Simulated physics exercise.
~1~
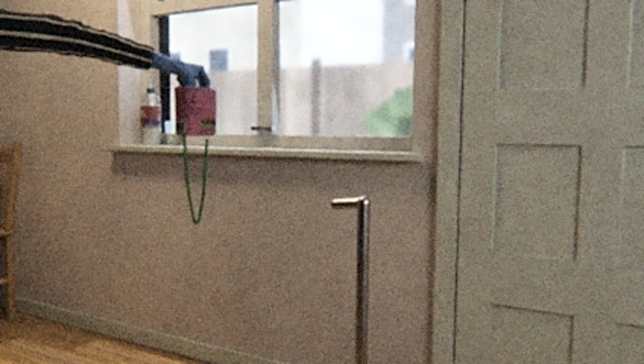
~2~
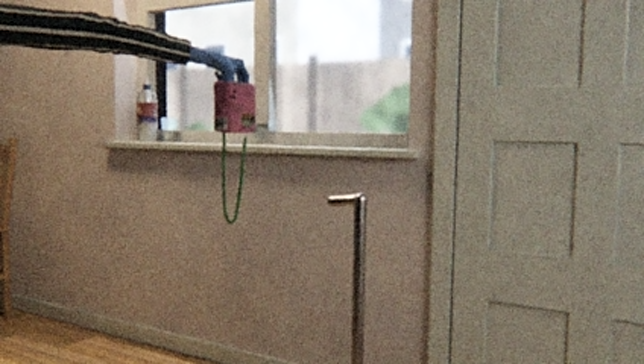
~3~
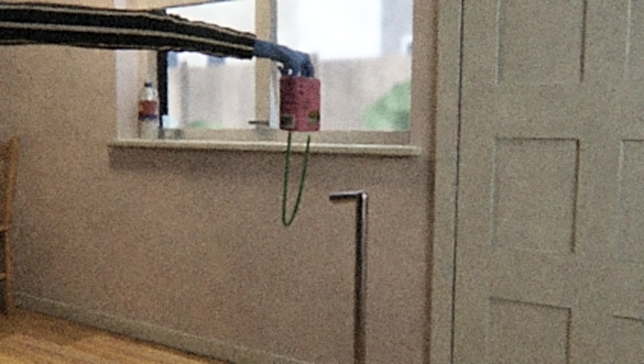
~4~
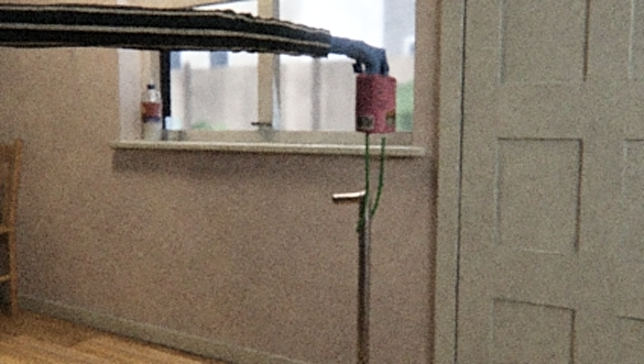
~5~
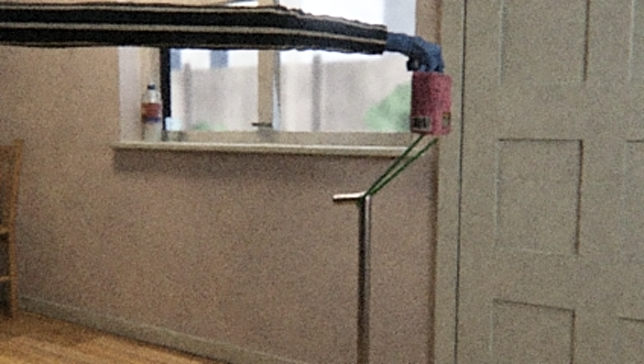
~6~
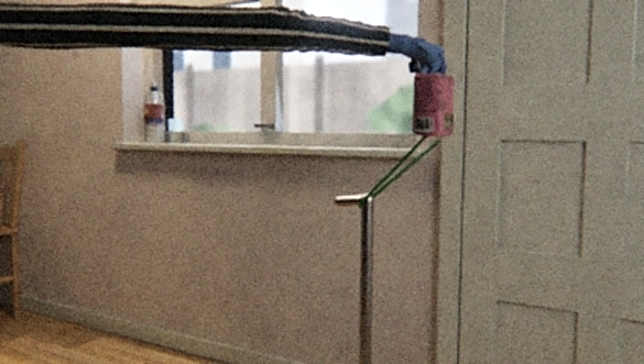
In a plain room with a wooden floor, seen from a slightly swaying view facing a window and a pale panelled door, a thin metal post with a short hook pointing left stands near the middle. A hand in blue at the end of a dark striped sleeve reaches in from the left, holding a pink pouch with a green loop dangling low beneath it. The hand carries the pouch steadily right, above the hook. As the pouch passes the post, the loop catches on it. The loop pulls taut at a slant, and the hand stops, the pouch held back just right of the post.
